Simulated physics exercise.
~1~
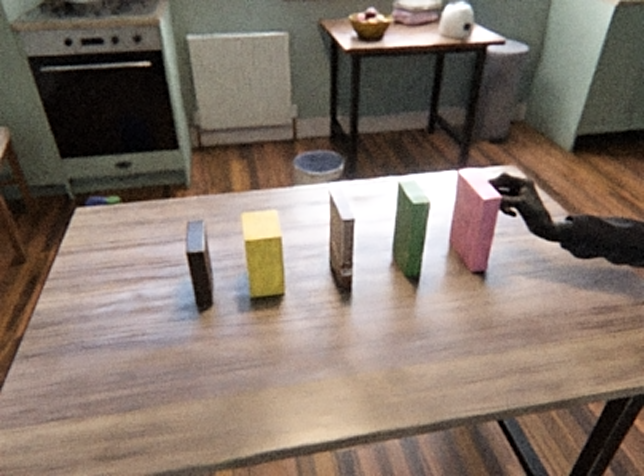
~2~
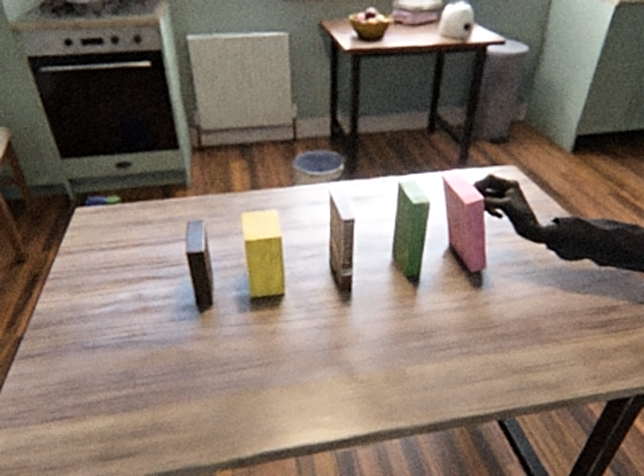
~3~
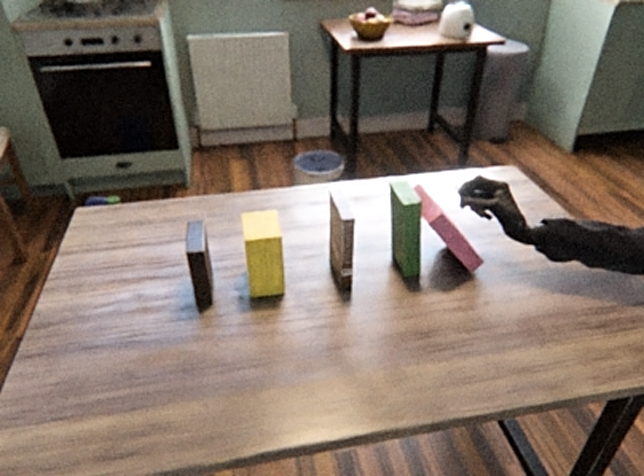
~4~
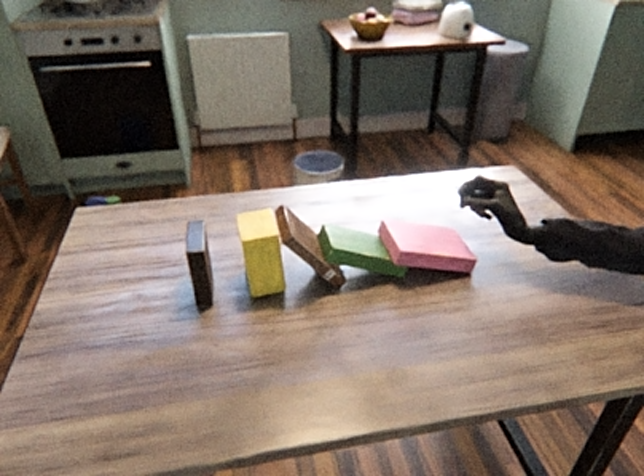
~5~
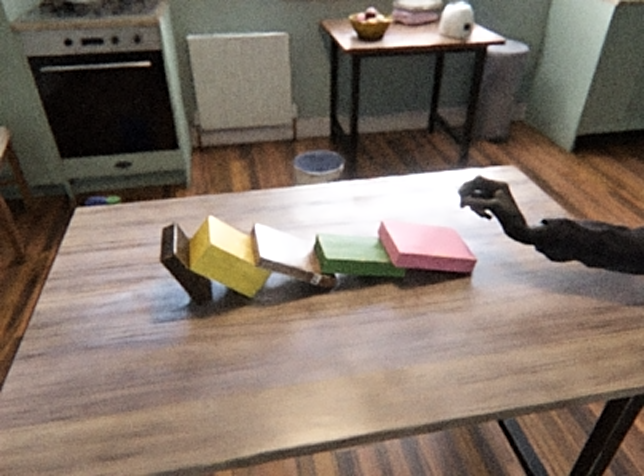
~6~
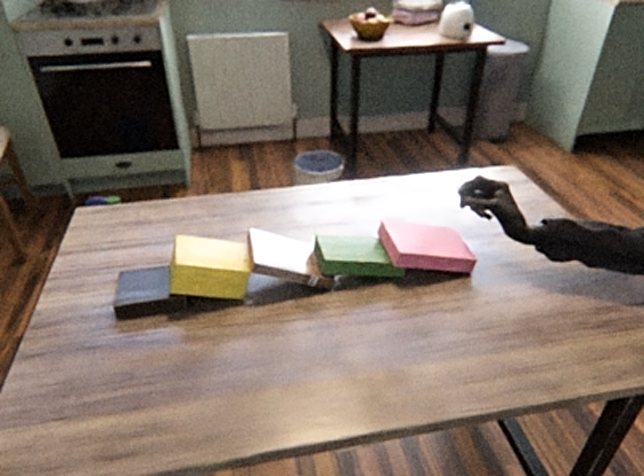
Hand tipping a pink block leftward on a wooden table, toppling green, brown, yellow and black blocks until all five lie flattened.
